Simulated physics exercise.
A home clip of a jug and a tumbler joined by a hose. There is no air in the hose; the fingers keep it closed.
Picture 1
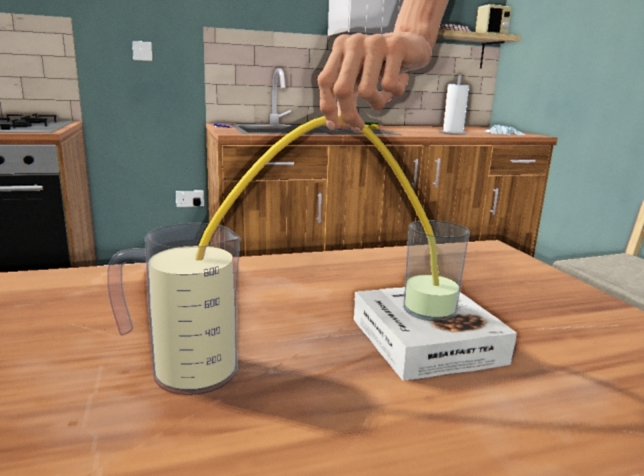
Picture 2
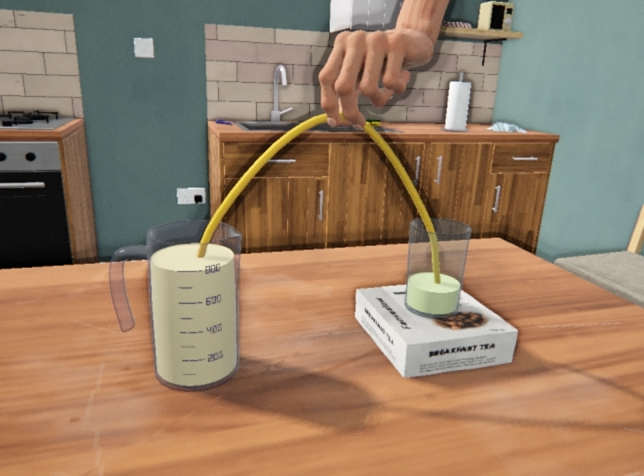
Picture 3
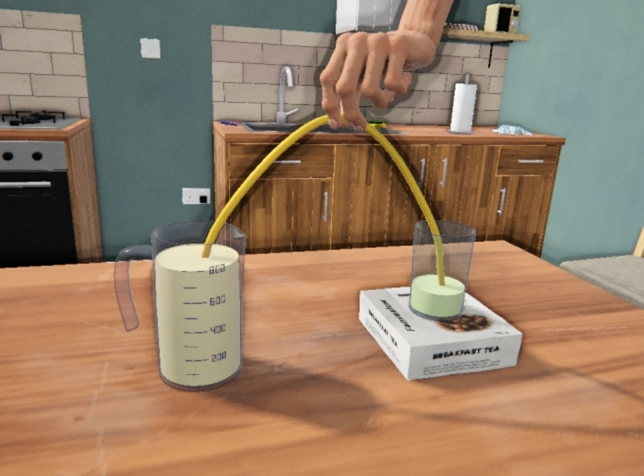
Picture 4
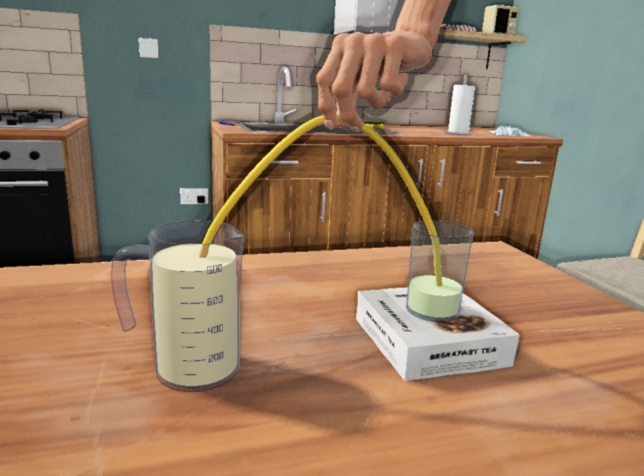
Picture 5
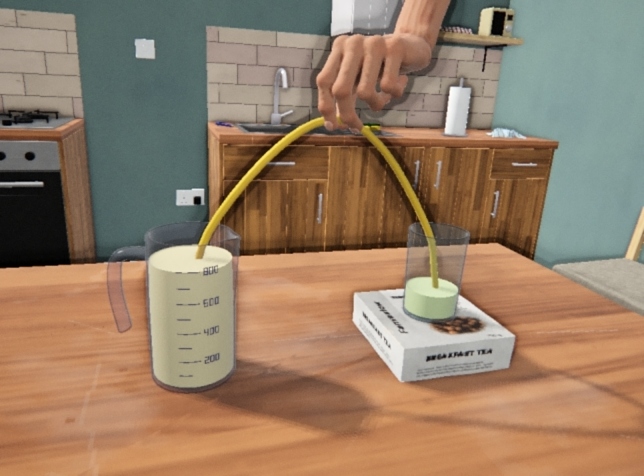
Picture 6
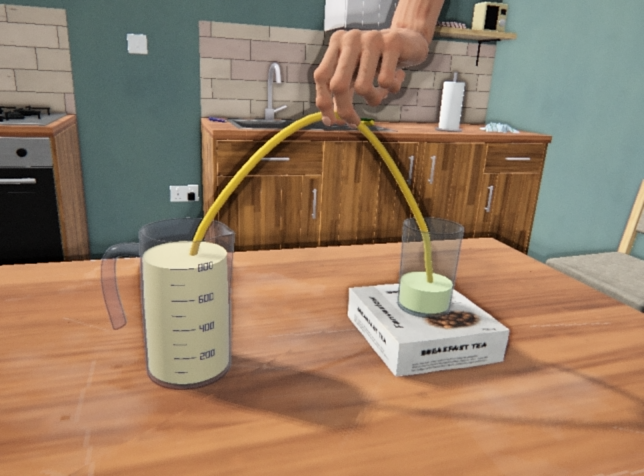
At first, a hand pinches a yellow hose arched between a large jug of pale liquid on the left and a smaller, less full tumbler on a tea box. The view drifts slightly right and then back left, while the hand keeps its grip and both liquid levels look unchanged.
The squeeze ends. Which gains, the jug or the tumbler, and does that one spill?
Flow is towards the right one, and the taker stays below its rim.
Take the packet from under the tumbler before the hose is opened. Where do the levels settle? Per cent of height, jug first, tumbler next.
Roughly 60 per cent, then 90 per cent.
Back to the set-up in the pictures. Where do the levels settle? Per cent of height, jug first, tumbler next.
Roughly 70 per cent, then 60 per cent.
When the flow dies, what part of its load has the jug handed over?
Close to 15 %.
Next, the jug is about three quarters full; the tumbler is about a third full.
After that, the jug is about three quarters full; the tumbler is about half full.
Finally, the jug is about two thirds full; the tumbler is about two thirds full; the two surfaces are level.
